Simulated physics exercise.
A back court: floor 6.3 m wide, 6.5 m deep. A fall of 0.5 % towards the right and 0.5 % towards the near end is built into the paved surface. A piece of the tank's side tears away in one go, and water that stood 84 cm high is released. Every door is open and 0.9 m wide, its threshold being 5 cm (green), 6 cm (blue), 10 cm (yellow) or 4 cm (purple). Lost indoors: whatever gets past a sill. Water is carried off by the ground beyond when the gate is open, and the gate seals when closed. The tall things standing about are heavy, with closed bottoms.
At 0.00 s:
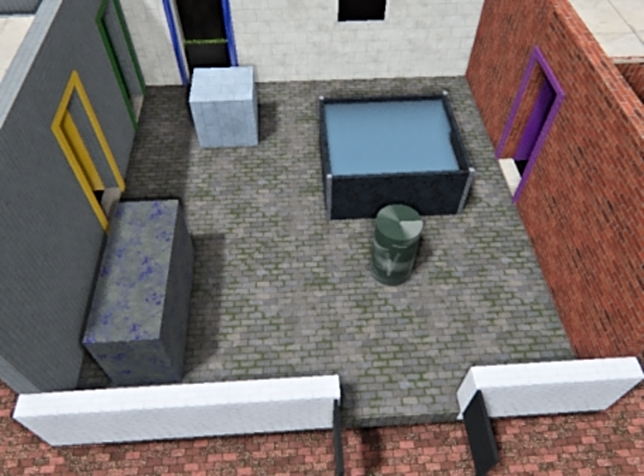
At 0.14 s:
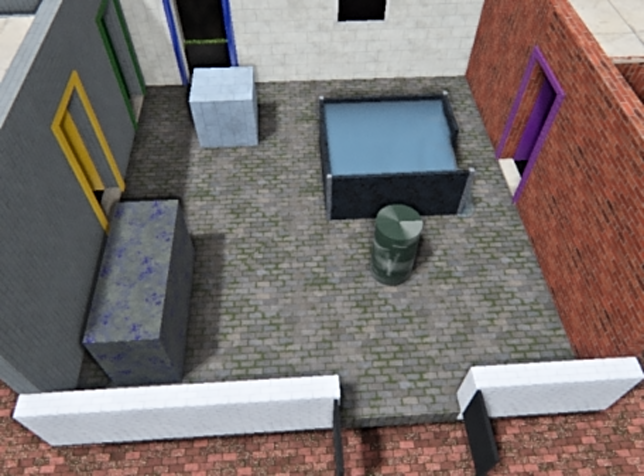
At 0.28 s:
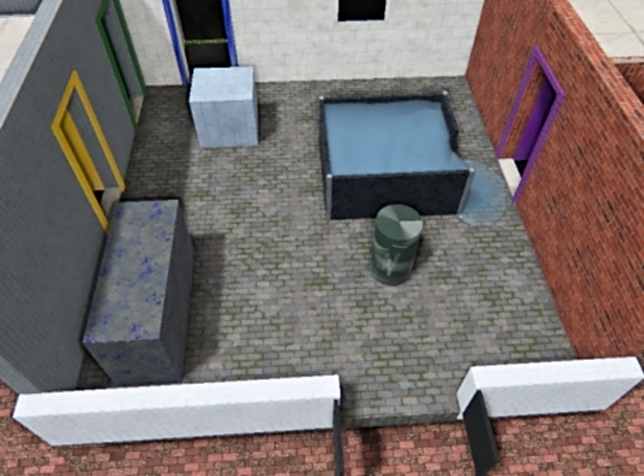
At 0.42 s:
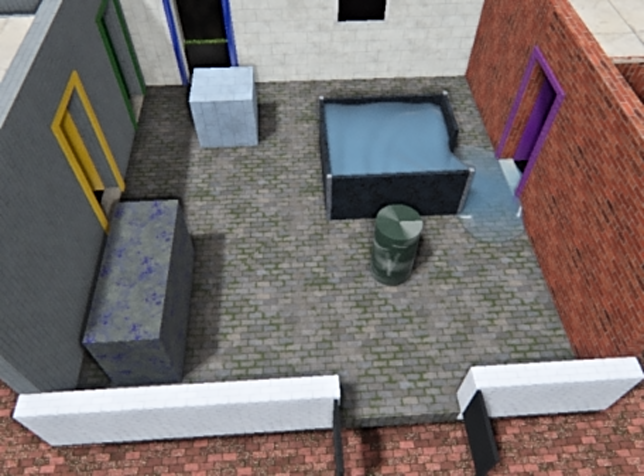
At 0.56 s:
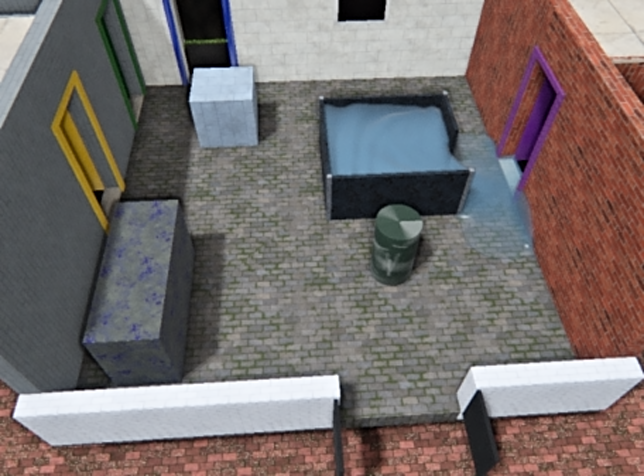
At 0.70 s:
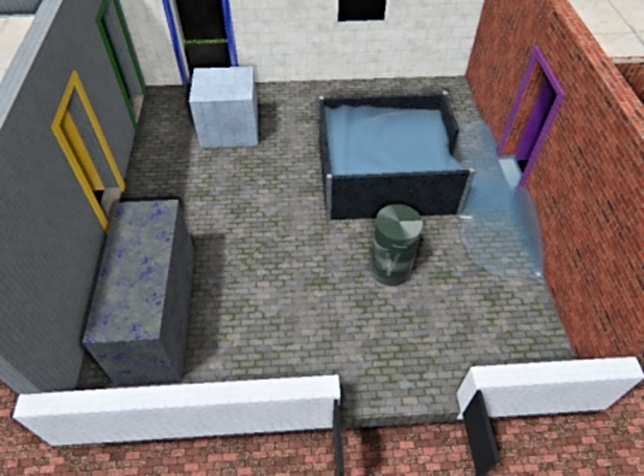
The clip shows a paved court with a dark tank of water whose right side breaks open; water pours out, reaches the brick wall by the purple-framed doorway, then spreads along it towards the near end.
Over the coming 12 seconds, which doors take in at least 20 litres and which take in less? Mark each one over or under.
Green door - under; blue door - under; yellow door - under; purple door - over.
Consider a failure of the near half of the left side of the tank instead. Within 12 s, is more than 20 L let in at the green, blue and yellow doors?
So green tops it, blue tops it, yellow tops it.
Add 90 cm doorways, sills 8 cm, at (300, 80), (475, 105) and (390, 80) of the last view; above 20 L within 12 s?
So, in the order given, it's shy of the mark, then shy of the mark, then shy of the mark.
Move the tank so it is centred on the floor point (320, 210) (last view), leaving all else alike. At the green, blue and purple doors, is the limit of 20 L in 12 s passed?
Lab note: Green door limit not exceeded; blue door limit not exceeded; purple door limit exceeded.
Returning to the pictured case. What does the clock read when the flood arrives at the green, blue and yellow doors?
Green 10.5 s, blue not in the 12 s, yellow 8.0 s.
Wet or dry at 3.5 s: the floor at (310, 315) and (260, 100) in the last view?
I'd say drenched, then spared.
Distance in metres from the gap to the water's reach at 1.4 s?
Distance: Approx. 3.4 m.
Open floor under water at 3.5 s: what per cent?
35 %.
After 1.4 s water covers 15 % of the floor and is deepest (50 cm) near (516, 210); green door not reached, blue door not reached, yellow door not reached, purple door 26 cm at the sill, 358 L in.
After 2.2 s water covers 25 % of the floor and is deepest (38 cm) near (516, 210); green door not reached, blue door not reached, yellow door not reached, purple door 22 cm at the sill, 643 L in.
After 3.5 s water covers 35 % of the floor and is deepest (28 cm) near (513, 202); green door not reached, blue door not reached, yellow door not reached, purple door 19 cm at the sill, 917 L in.
After 7.0 s water covers 65 % of the floor and is deepest (15 cm) near (513, 202); green door not reached, blue door not reached, yellow door not reached, purple door 13 cm at the sill, 1252 L in.
After 12.0 s water covers 95 % of the floor and is deepest (8 cm) near (509, 194); green door 2 cm at the sill, 0 L in, blue door not reached, yellow door 1 cm at the sill, 0 L in, purple door 8 cm at the sill, 1375 L in.
